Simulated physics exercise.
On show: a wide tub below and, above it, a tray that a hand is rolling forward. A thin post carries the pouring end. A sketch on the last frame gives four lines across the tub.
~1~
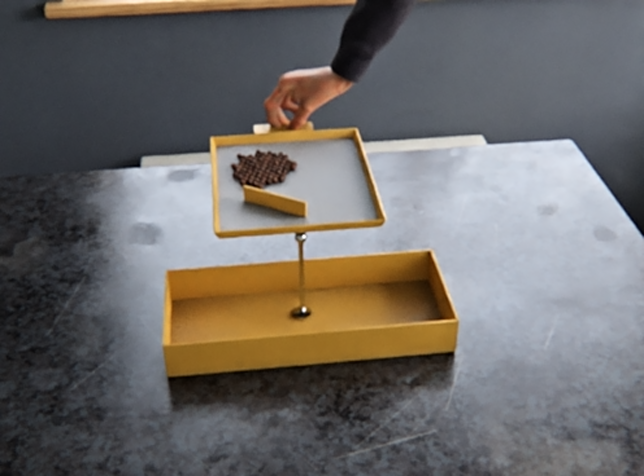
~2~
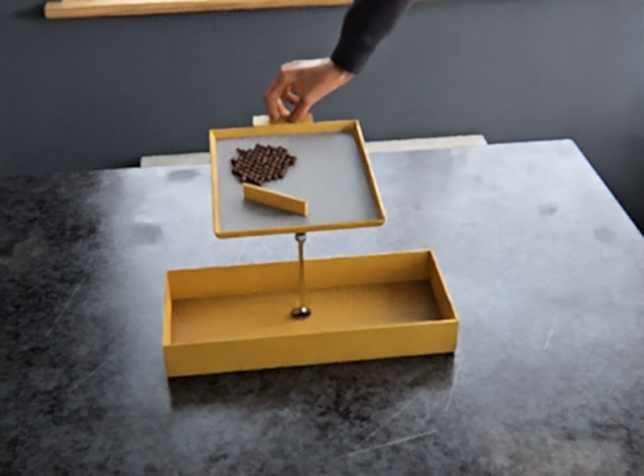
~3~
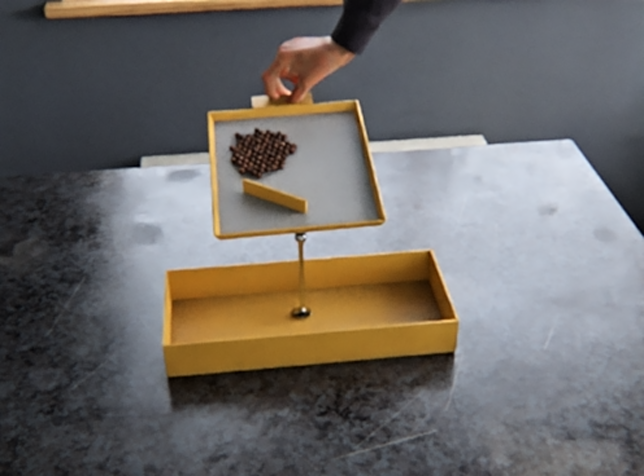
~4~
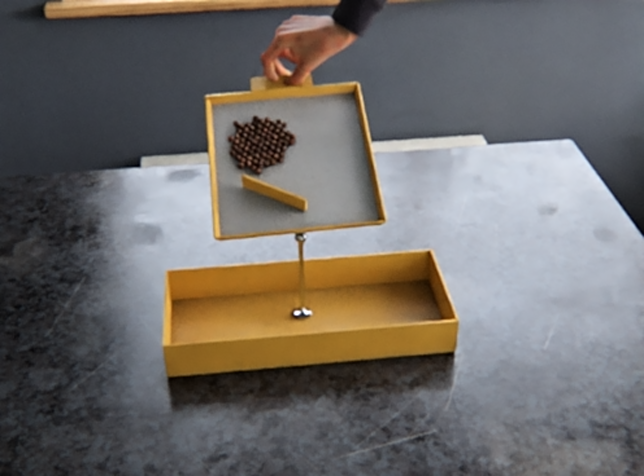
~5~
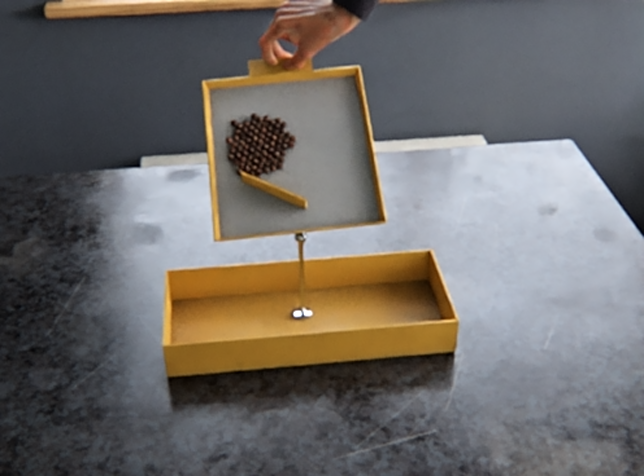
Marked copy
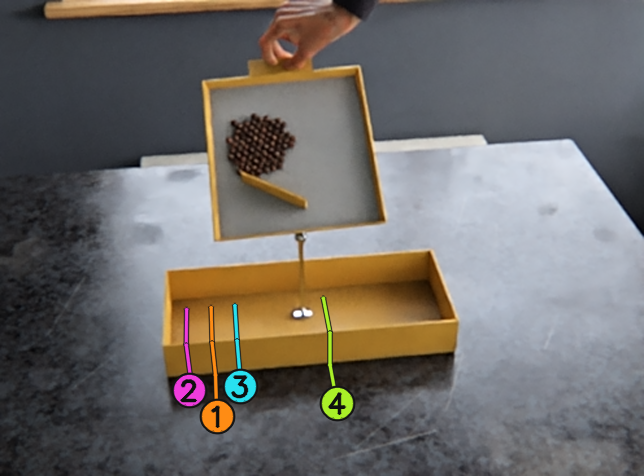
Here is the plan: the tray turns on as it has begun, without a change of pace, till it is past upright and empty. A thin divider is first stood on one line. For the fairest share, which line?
I would pick line 4.
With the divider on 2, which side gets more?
Right.
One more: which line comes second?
Here it is line 3.
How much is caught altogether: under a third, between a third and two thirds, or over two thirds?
About that: Over two thirds.
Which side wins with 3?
The right side.
On the marked copy, line 1 crosses the front rim at (212, 341); line 2 crosses the front rim at (186, 343); line 3 crosses the front rim at (236, 339); line 4 crosses the front rim at (329, 331).
For line 1, of what is caught, a small part on the left of the divider, nearly all on the right.
For line 2, of what is caught, none on the left of the divider, all on the right.
For line 3, of what is caught, about a quarter on the left of the divider, most on the right.
For line 4, of what is caught, about half on the left of the divider, about half on the right.
